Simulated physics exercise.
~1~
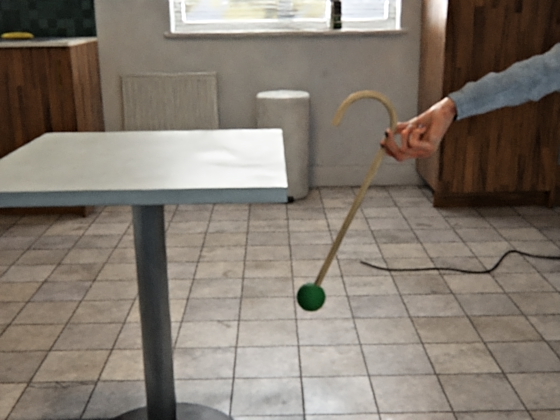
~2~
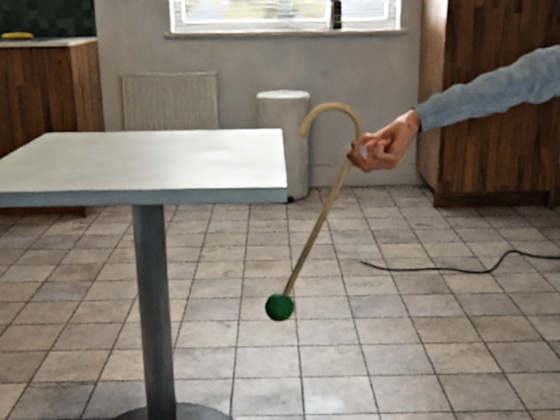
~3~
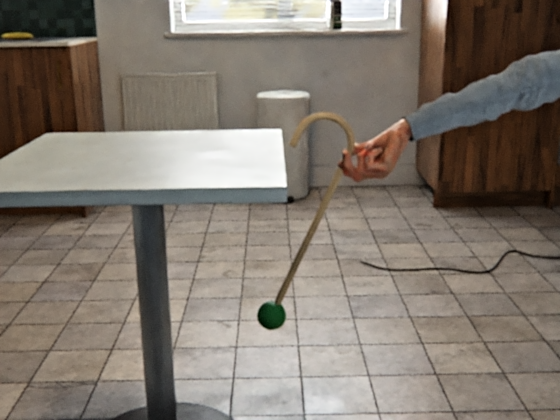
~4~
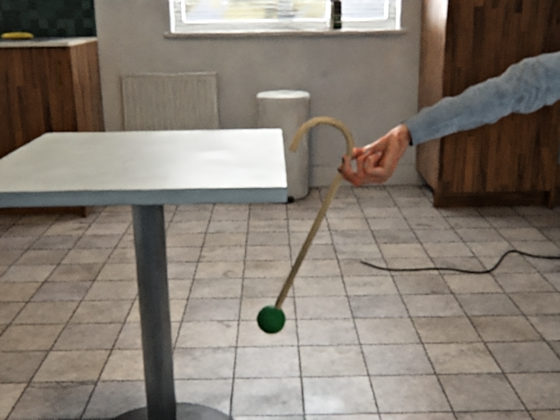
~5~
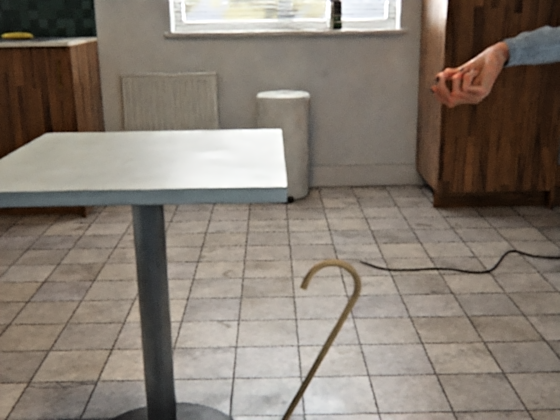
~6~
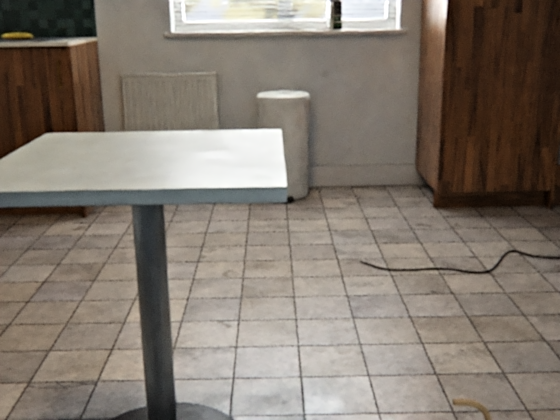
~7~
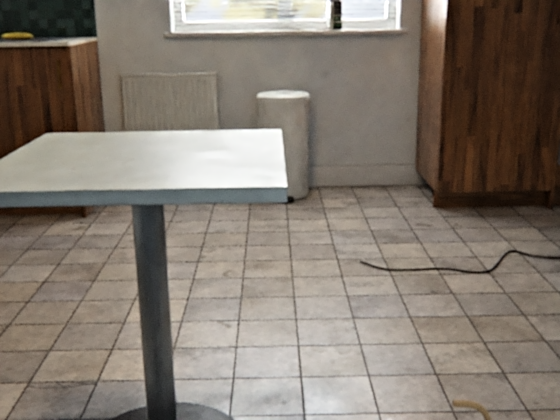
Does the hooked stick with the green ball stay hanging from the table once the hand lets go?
No, the hooked stick slips off the table's edge and drops to the floor, where only a bit of its crook can be seen at the lower right.
A hand in a pale blue sleeve reaches in from the right, holding a hooked tan stick with a green ball at its lower end, in a room with a tiled floor seen by a still camera. A pale table on a grey post stands at the left, with a window and a white bin behind. The hand carries the stick left and slightly down until its crook meets the table's right edge. The fingers let go and draw back, and the stick drops past the edge. It ends on the floor at the lower right, only part of its crook in view.
